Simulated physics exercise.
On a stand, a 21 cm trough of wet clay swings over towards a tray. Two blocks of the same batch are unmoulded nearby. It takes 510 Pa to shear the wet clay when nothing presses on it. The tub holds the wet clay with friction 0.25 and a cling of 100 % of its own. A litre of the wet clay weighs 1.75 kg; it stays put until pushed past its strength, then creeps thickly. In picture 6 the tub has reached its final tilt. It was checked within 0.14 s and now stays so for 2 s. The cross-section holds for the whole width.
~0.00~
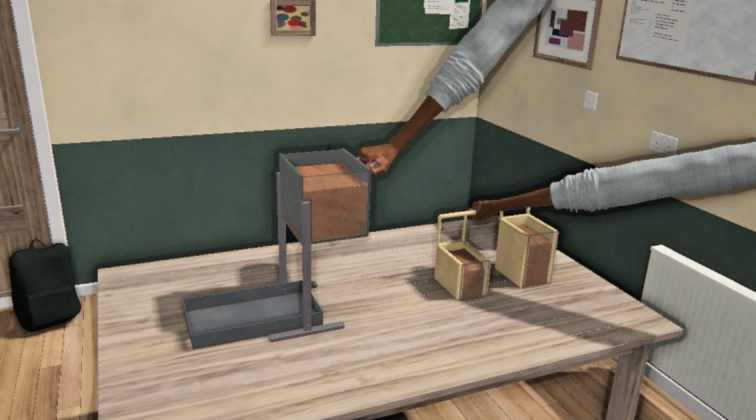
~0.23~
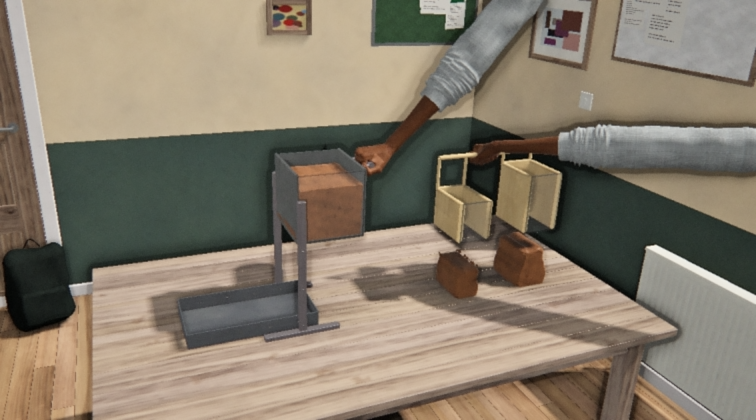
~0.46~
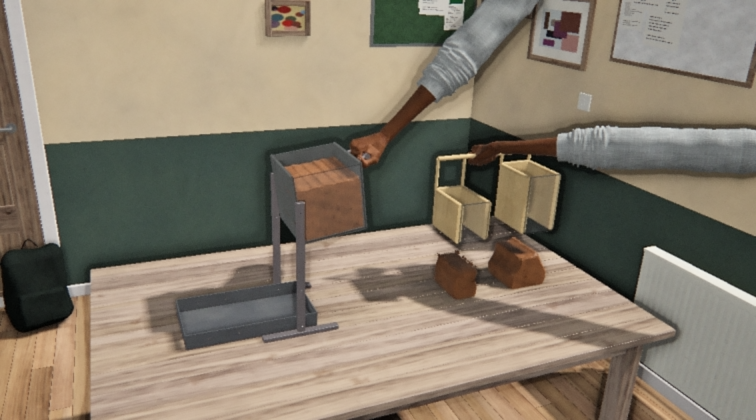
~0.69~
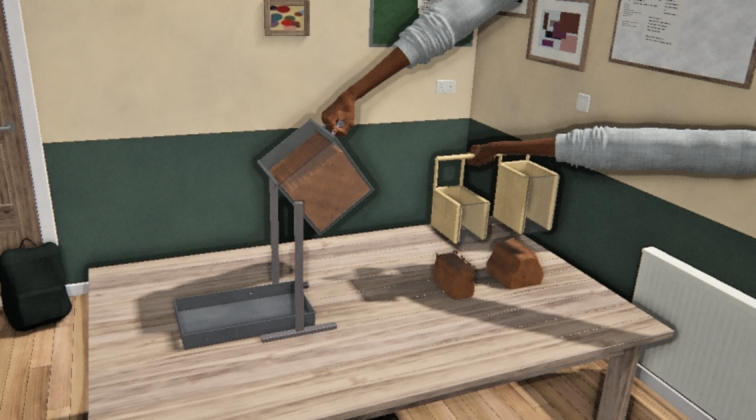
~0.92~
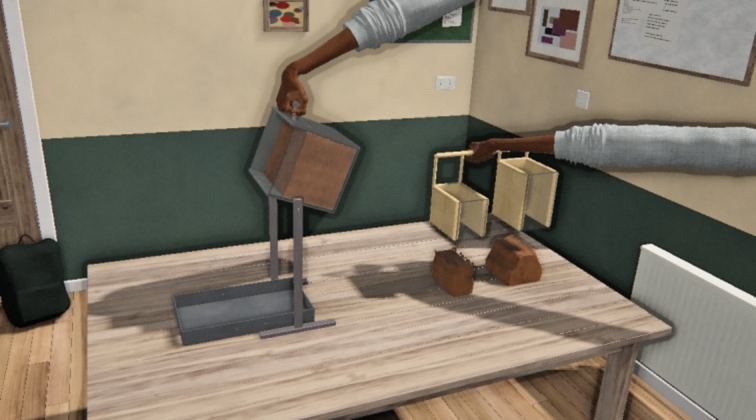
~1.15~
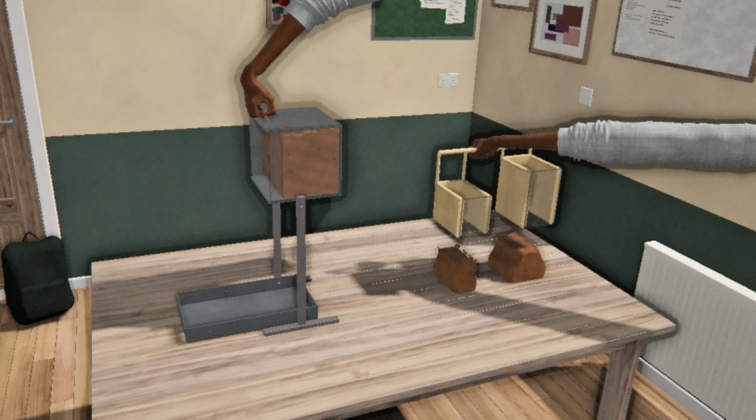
At first, one hand holds the rim of a grey tub of brown clay on a stand, while another lifts two pale moulds off two clay blocks, and the right block slumps lower. Then the first hand swings the tub leftward onto its side above an empty tray, the clay still inside.
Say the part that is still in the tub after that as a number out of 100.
Expect roughly 74 %.
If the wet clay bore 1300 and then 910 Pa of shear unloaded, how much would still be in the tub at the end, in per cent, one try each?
In that order: 100 %, 100 %.
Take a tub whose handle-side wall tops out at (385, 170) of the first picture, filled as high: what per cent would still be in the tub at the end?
Then about 45 %.
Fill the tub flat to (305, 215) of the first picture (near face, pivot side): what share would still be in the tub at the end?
Then about 100 %.
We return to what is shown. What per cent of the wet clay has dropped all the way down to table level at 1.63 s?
Some 0 per cent.
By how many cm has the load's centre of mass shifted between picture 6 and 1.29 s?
Roughly 2 cm.
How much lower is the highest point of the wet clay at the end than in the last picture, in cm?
About 0 cm.
By 1.29 s, the tub is at 91 degrees and holds 100 %.
By 1.46 s, the tub is at 91 degrees and holds 93 %.
By 1.63 s, the tub is at 91 degrees and holds 79 %.
By 1.80 s, the tub is at 91 degrees and holds 74 %.
By 3.15 s, at the end, the tub is at 91 degrees and holds 74 %.
